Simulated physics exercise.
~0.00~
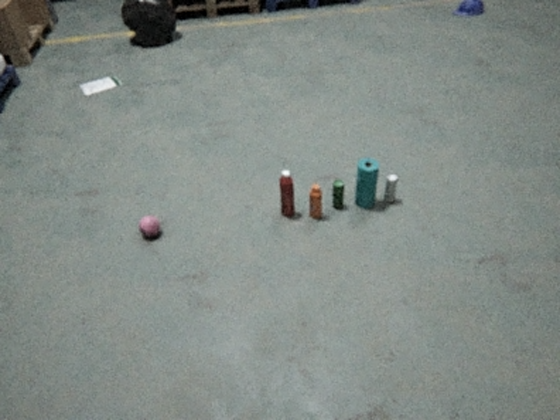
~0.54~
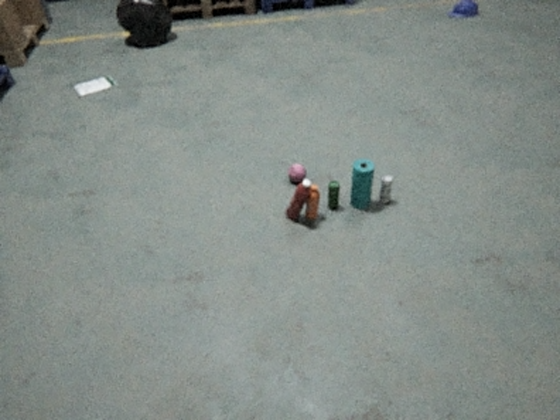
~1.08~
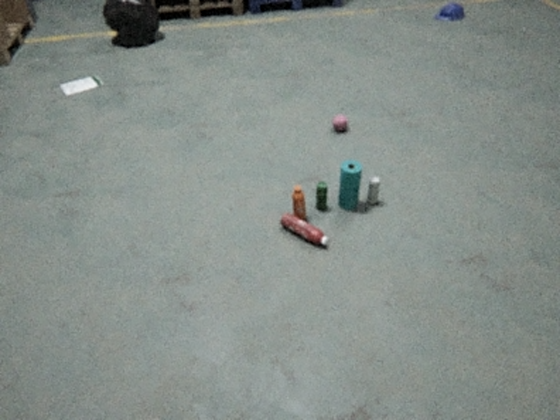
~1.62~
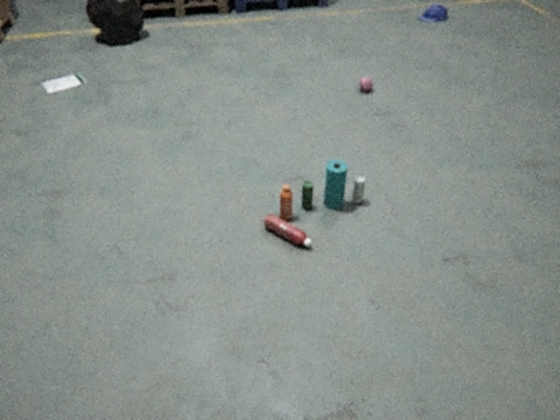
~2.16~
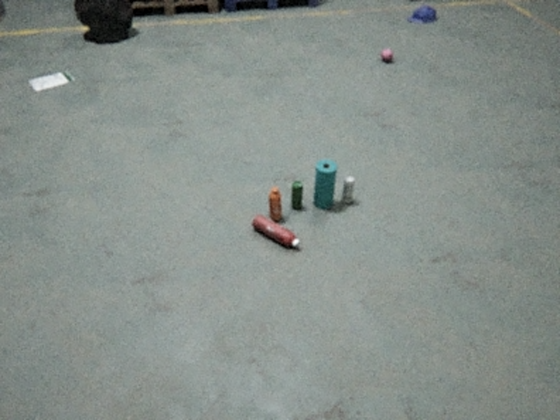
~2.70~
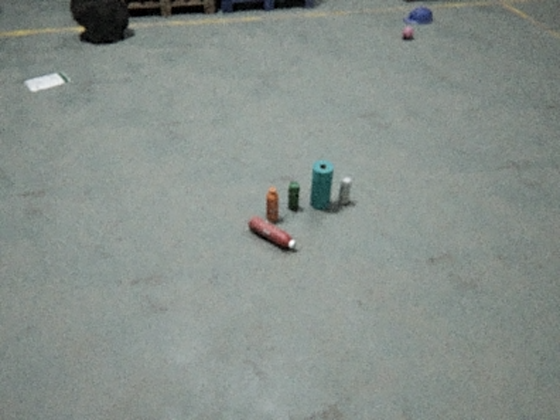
A pink ball rolled in from the left and knocked the red bottle onto its side, then carried on toward the blue object at the upper right, while the orange bottle, green can, turquoise roll and white can stayed standing.
